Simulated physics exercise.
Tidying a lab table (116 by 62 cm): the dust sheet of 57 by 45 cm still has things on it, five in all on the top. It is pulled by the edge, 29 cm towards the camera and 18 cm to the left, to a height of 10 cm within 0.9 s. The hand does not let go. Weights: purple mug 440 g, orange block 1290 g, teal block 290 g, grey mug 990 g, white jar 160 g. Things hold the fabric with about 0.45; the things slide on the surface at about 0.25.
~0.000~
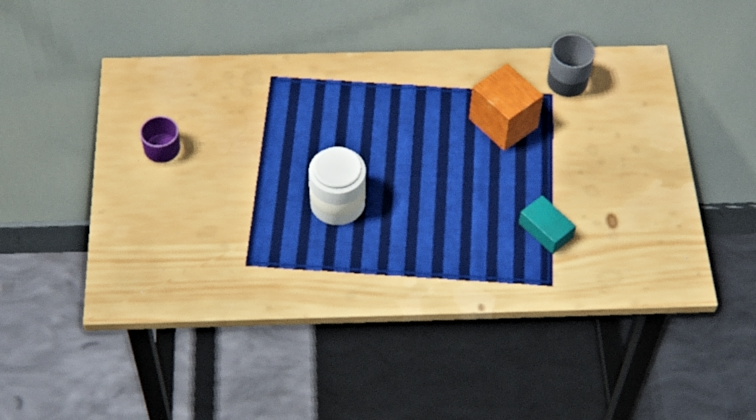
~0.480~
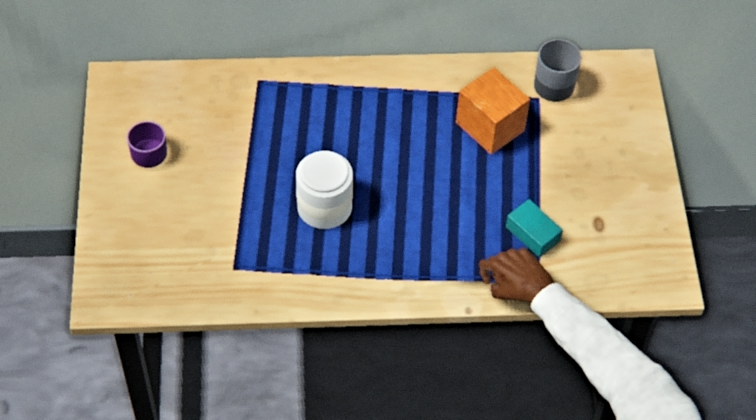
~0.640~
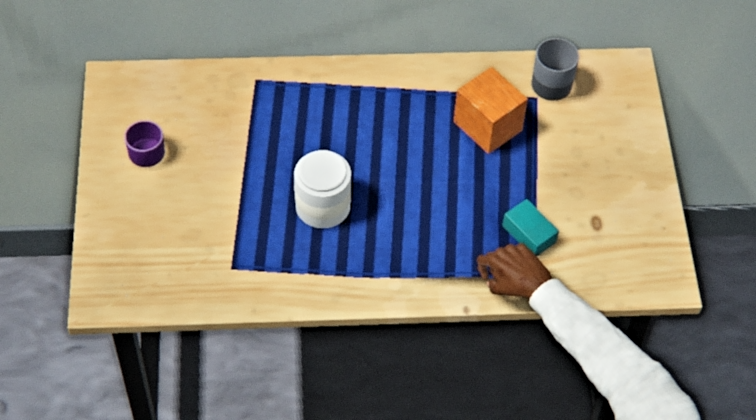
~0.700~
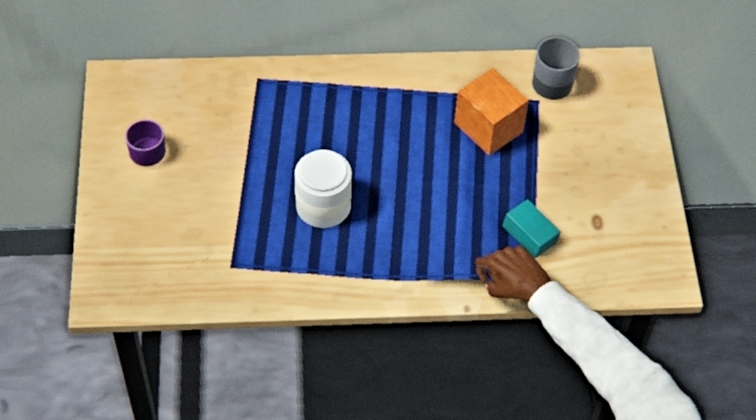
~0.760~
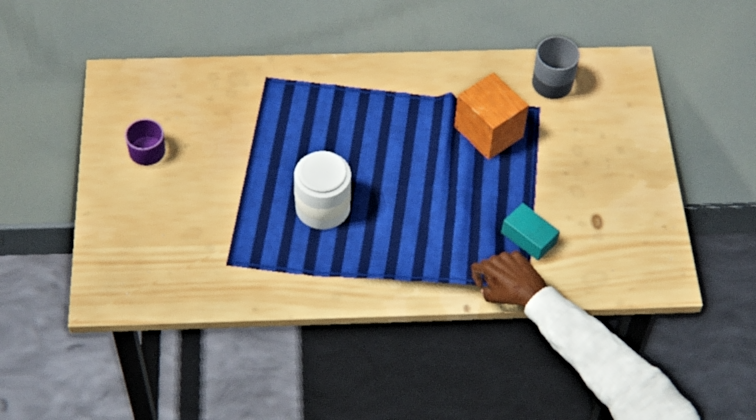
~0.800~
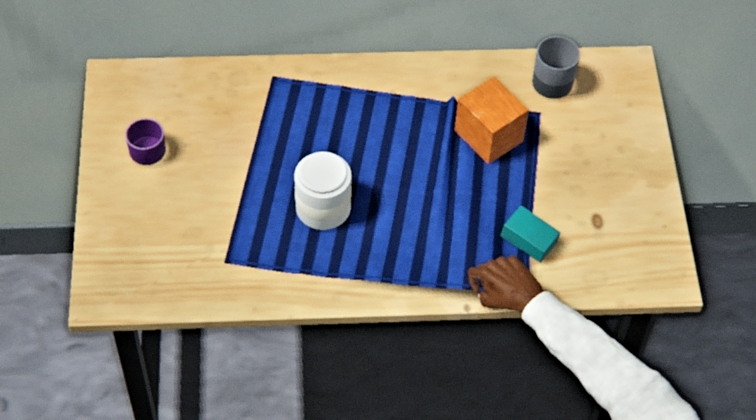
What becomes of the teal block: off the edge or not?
Verdict: The teal block goes over the edge.
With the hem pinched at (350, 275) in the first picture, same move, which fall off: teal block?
Then: Teal block goes over.
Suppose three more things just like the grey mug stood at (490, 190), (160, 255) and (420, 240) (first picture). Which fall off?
In turn: Falls off, remains, falls off.
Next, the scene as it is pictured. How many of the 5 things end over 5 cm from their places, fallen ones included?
3 of them.
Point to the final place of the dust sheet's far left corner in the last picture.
Around (287, 160).
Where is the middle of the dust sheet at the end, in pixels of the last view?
Near (365, 306).
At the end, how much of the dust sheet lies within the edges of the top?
Some 55 per cent of it.
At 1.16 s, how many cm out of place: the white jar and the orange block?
About: White jar 15 cm, orange block 25 cm.
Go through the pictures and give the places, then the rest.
Teal block (549, 219); dust sheet corners (246, 266) (271, 76) (553, 286), in the first frame.
Dust sheet corners (233, 270) (258, 80); grip (489, 282), in the second frame.
Dust sheet corners (231, 270) (255, 80); grip (487, 278), in the third frame.
Orange block (493, 95); dust sheet corners (230, 269) (257, 79); grip (486, 280), in the fourth frame.
Teal block (532, 226); white jar (323, 170); orange block (494, 100); dust sheet corners (226, 266) (266, 77); grip (482, 286), in the fifth frame.
Teal block (532, 228); dust sheet corners (224, 263) (273, 76) (541, 113); grip (478, 290), in the sixth frame.
By 1.0 s, 95 % of the dust sheet is still over the top; teal block 6 cm off its start, orange block 12 cm off its start, white jar 5 cm off its start.
By 1.2 s, 80 % of the dust sheet is still over the top; teal block 13 cm off its start, orange block 23 cm off its start, white jar 13 cm off its start.
By 1.3 s, 65 % of the dust sheet is still over the top; teal block on its side, 18 cm off its start at (535, 320), orange block 32 cm off its start at (481, 231), white jar 20 cm off its start at (296, 255).
By 1.5 s, 55 % of the dust sheet is still over the top; teal block over the edge, orange block 37 cm off its start, white jar 24 cm off its start.
By 3.1 s, 55 % of the dust sheet is still over the top; teal block over the edge, orange block 37 cm off its start at (476, 253), white jar 24 cm off its start at (289, 275).
